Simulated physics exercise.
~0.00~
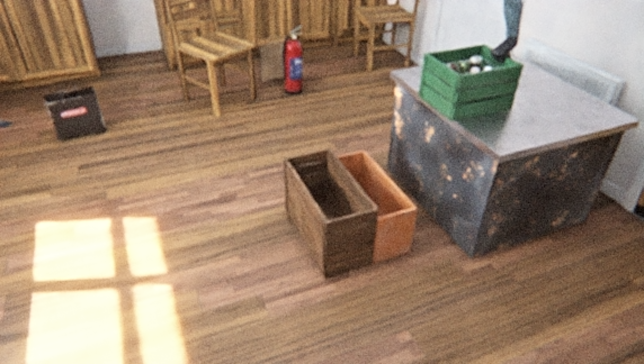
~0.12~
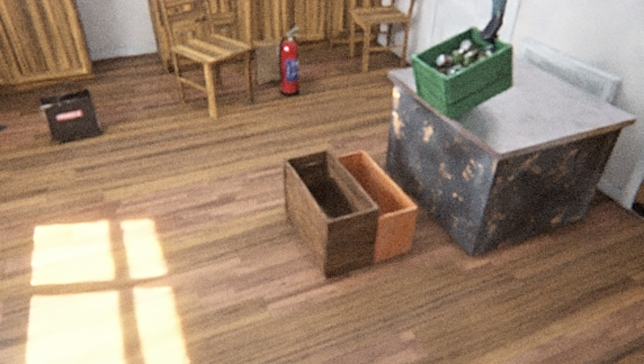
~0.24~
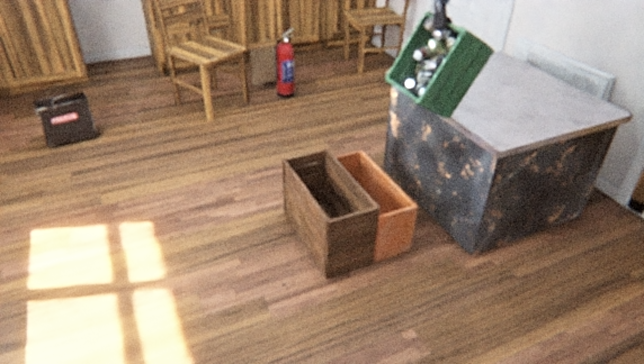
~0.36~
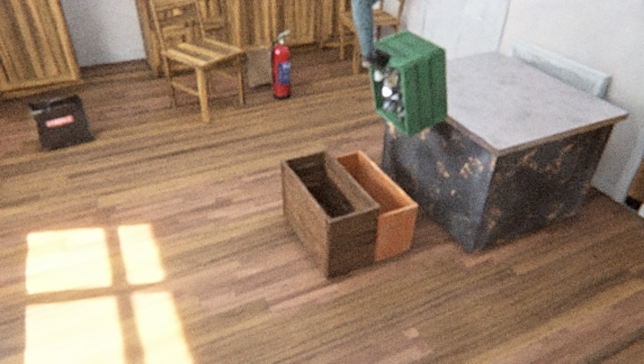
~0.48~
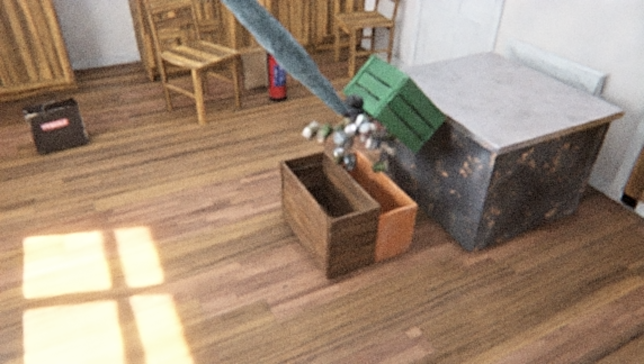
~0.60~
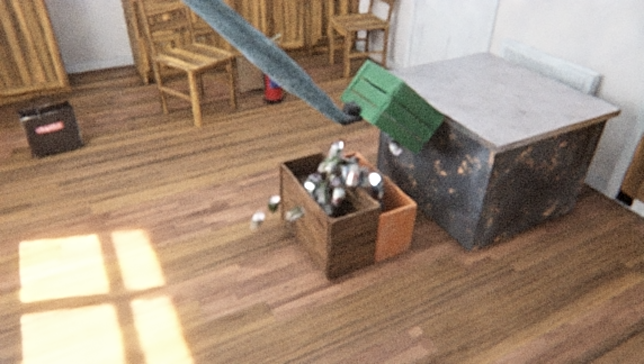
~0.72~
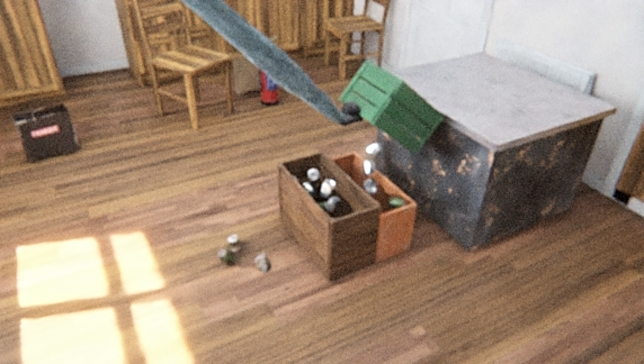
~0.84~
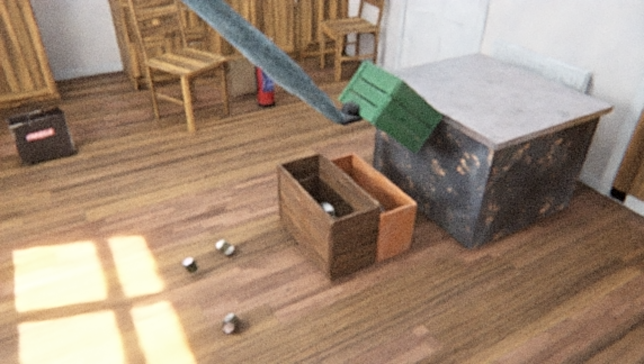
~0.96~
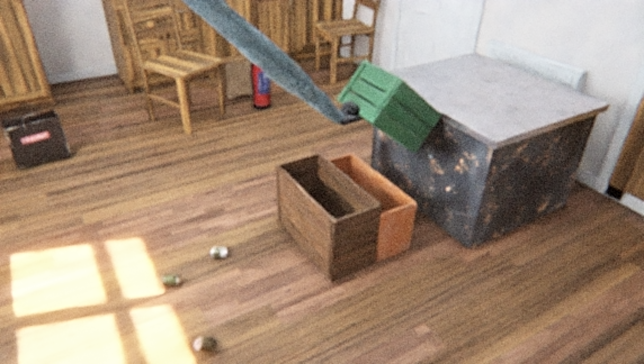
Green crate tipping off a bench, a mechanical arm pouring small cans into two wooden boxes, three landing on the floor.
